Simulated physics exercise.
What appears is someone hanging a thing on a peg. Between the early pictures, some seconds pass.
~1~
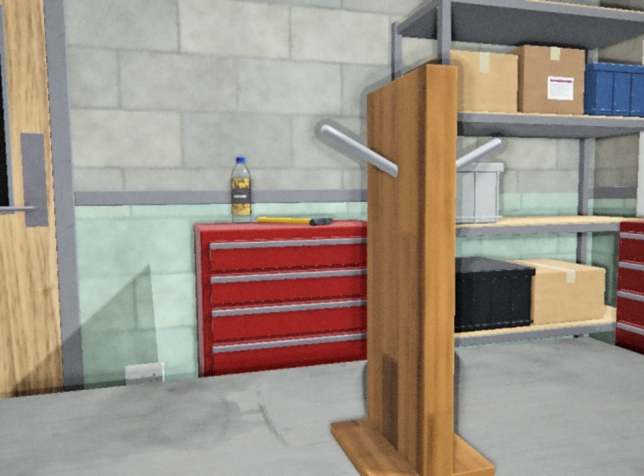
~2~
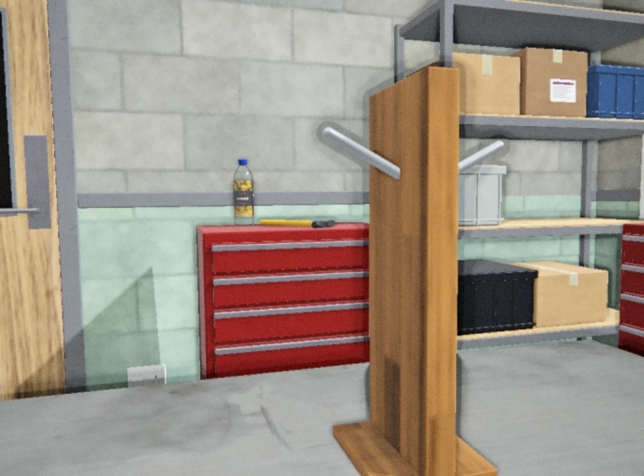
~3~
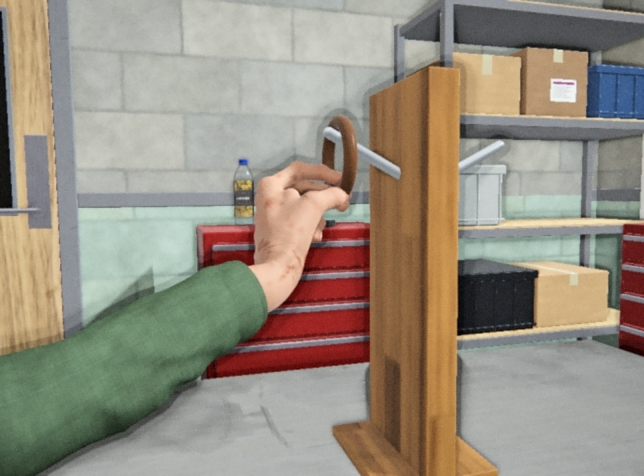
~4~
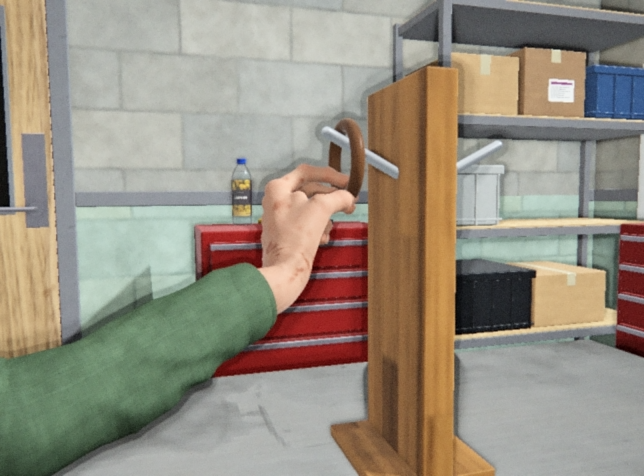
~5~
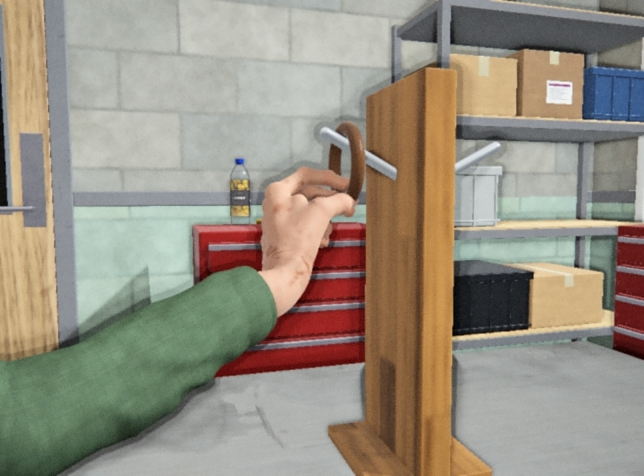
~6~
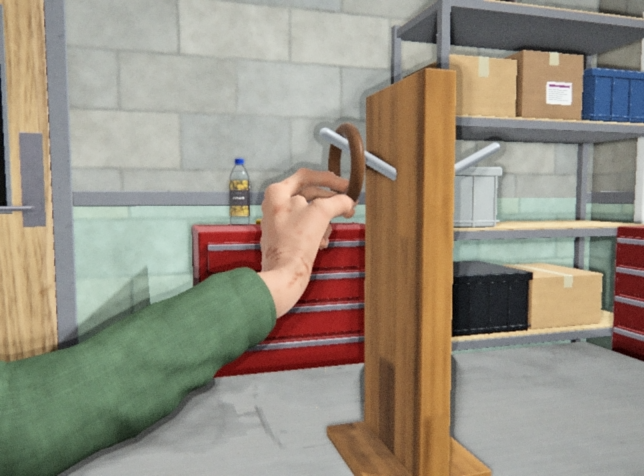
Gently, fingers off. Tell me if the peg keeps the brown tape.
It stays on.
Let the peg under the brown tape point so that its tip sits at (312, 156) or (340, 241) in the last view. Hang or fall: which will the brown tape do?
Lab note - try 1: It keeps its grip; try 2: It loses its grip.
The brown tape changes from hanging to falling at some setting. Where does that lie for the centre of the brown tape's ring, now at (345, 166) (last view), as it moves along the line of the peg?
The changeover is near (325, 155).
Then, 0.14 s on from there, brown tape turned 17° from its first pose near (351, 175).
Then, 0.28 s on from there, brown tape turned 7° from its first pose near (383, 191).
Then, 0.42 s on from there, brown tape turned 8° from its first pose near (383, 191).
In the end, the brown tape hangs there, near (387, 191).
